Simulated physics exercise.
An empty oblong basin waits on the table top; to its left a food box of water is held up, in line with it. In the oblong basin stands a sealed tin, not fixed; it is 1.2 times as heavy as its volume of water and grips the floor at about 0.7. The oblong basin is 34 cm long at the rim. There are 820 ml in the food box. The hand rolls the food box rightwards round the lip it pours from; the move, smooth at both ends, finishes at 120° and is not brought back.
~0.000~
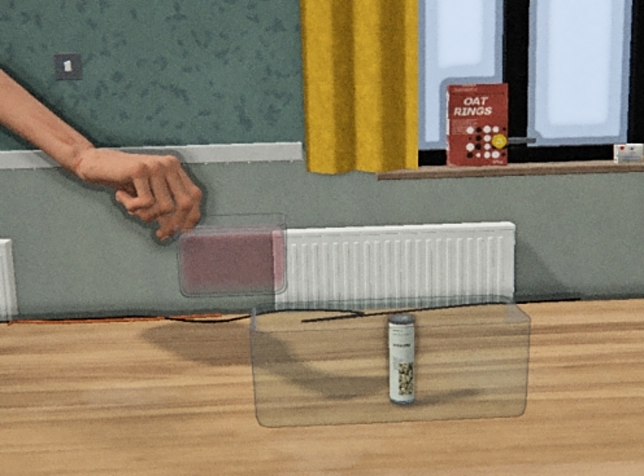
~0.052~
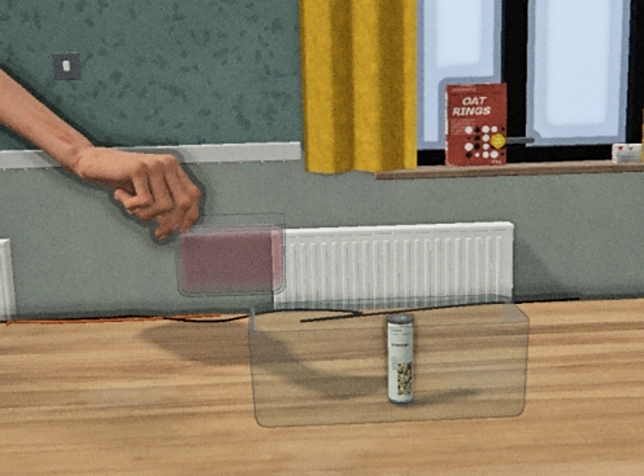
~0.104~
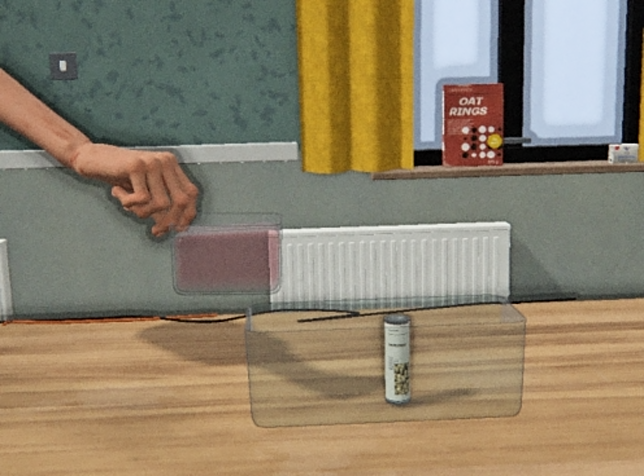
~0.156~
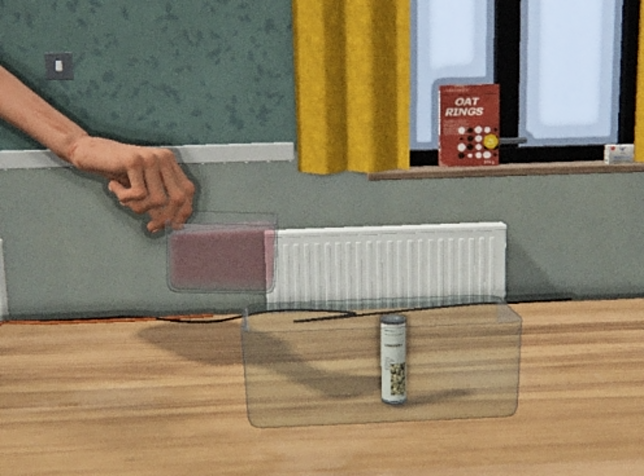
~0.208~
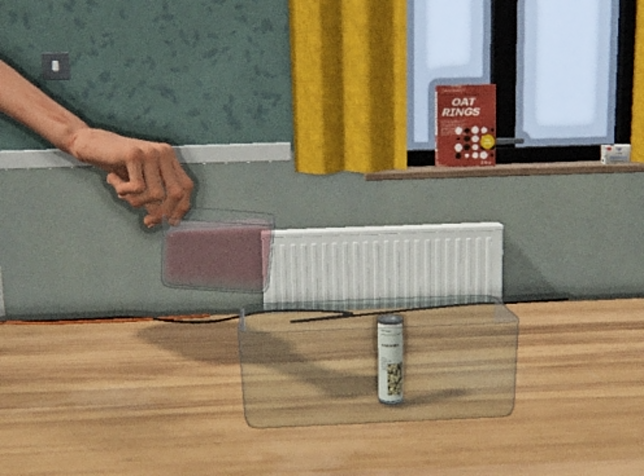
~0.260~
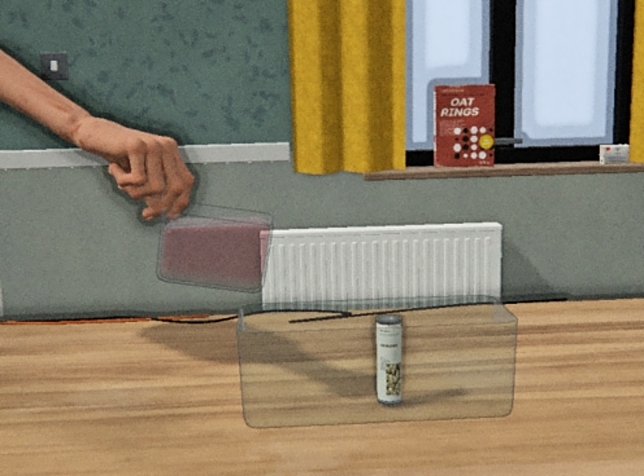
A hand beside a see-through box of pinkish liquid tilted it slightly to the right, slowly at first, while a clear oblong basin with a small tin showing sat on the wooden table below.
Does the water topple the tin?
It stays up.
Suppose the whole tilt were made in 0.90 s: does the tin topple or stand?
Then it falls.
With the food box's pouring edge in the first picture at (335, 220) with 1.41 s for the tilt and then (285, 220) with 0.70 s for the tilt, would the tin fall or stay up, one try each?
First it stays up; then it goes over.
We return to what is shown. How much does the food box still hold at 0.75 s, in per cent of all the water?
About 58 per cent.
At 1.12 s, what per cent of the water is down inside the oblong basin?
Near 80 in a hundred.
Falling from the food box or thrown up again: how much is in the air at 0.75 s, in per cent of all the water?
Some 30 per cent.
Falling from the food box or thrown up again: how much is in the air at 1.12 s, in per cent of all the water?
Some 12 per cent.
By 0.75 s the tilt is 67° and 58 per cent is still to pour; the tin stands where it began.
By 1.12 s the tilt is 108° and 8 per cent is still to pour; the tin stands where it began.
By 1.50 s the tilt is 120° and 0 per cent is still to pour; the tin stands where it began.
By 1.91 s the tilt is 120° and 0 per cent is still to pour; the tin stands where it began.
At rest the tin stands where it began.
